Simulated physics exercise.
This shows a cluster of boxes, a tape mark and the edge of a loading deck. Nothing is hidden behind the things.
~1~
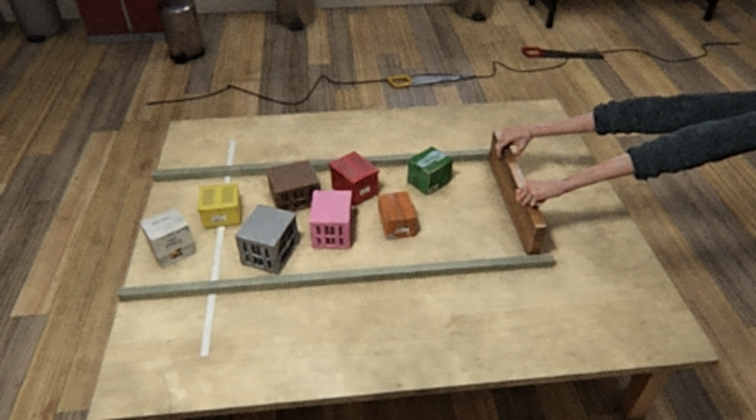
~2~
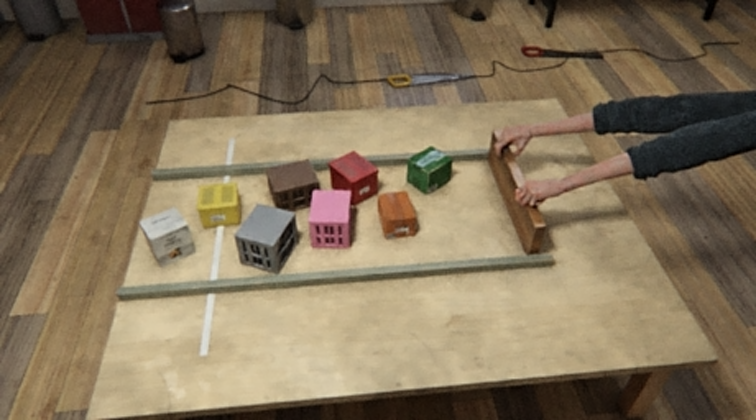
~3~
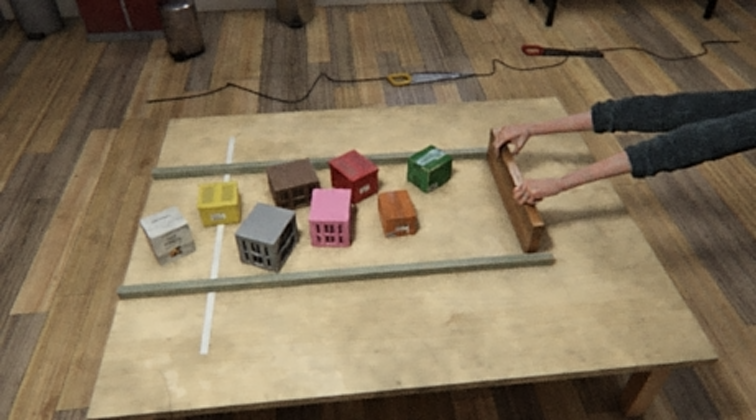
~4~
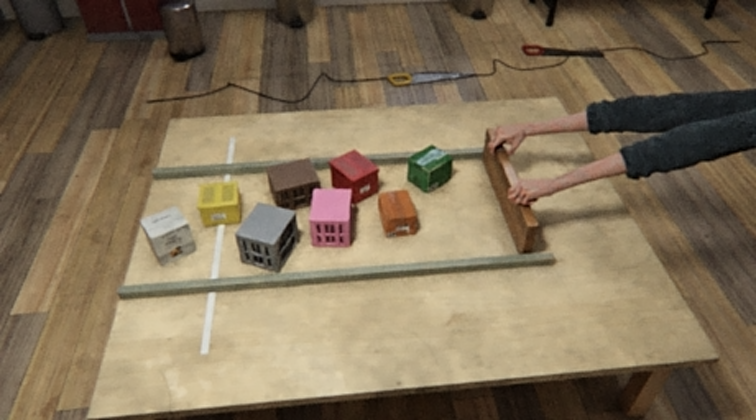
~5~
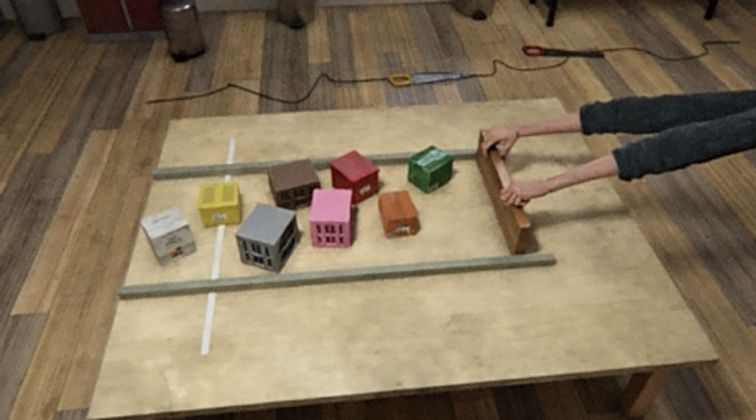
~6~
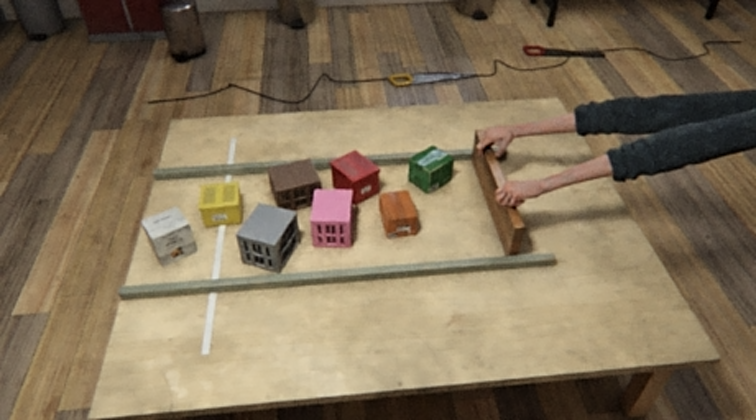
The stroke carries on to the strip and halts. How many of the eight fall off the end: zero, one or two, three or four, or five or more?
The number that fall off is three or four.
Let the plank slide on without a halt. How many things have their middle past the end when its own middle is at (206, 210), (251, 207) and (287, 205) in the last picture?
The counts: 4, 2 and 0.
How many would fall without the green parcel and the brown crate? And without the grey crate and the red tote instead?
2 in the first case, 2 in the second.
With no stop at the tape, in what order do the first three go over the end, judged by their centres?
Earliest first: The yellow tote, the white box, the brown crate.
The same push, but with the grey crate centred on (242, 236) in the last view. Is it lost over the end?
Then it falls.
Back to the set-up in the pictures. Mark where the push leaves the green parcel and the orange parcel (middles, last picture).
The green parcel stops around (202, 183); the orange parcel around (203, 228).
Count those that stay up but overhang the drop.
Overhanging: 0.
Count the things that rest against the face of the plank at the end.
That makes 2.
Soon after, none off yet; white box at rest near (170, 237); yellow tote at rest near (222, 204); grey crate at rest near (269, 238).
Then, none off yet; white box moved a little near (158, 242); yellow tote moved about its own width near (181, 213); grey crate moved about its own width near (222, 246).
By the end, the number that fall off is three or four; fallen, brown crate, grey crate, yellow tote and white box.
